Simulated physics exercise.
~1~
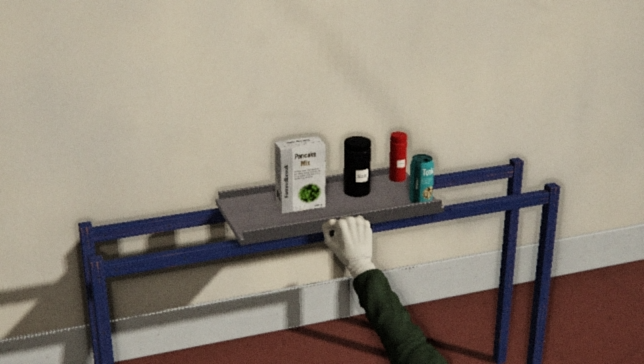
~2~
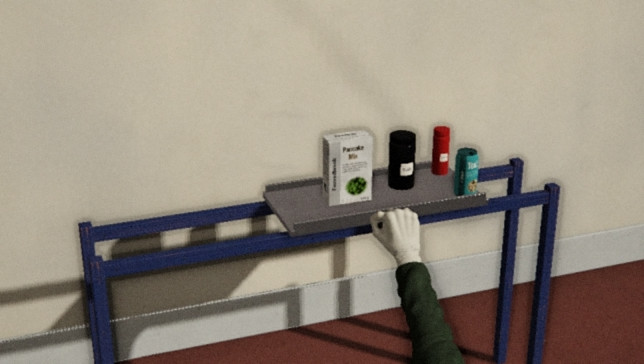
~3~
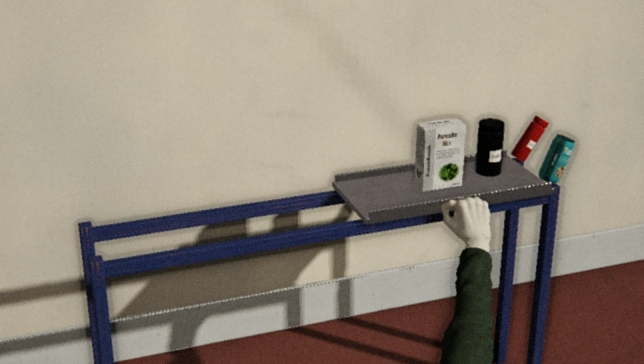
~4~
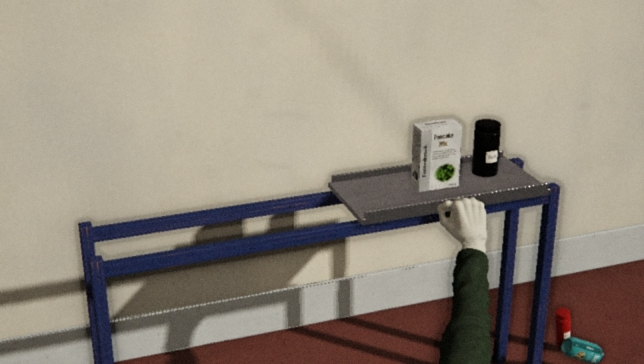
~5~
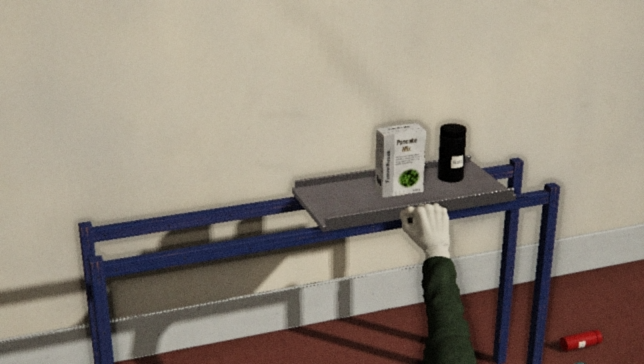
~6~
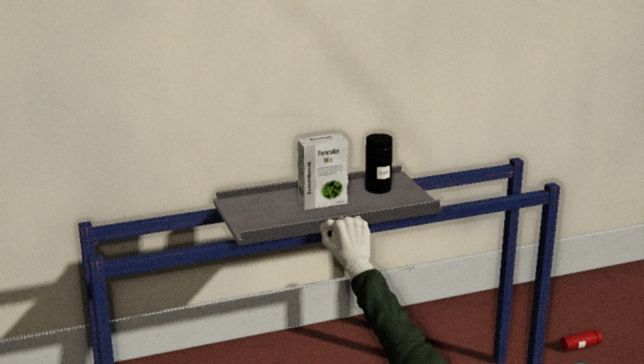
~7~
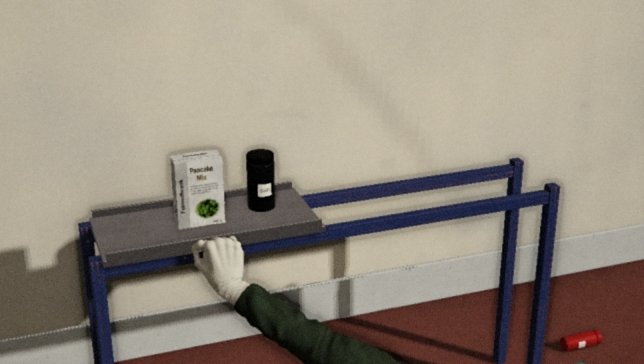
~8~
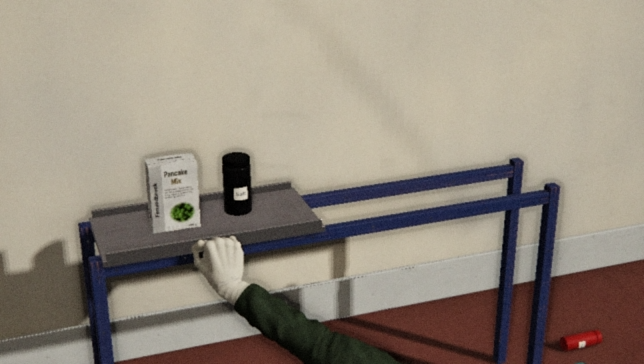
On blue rails, a gloved hand slides a tray right, spilling two containers, then left.
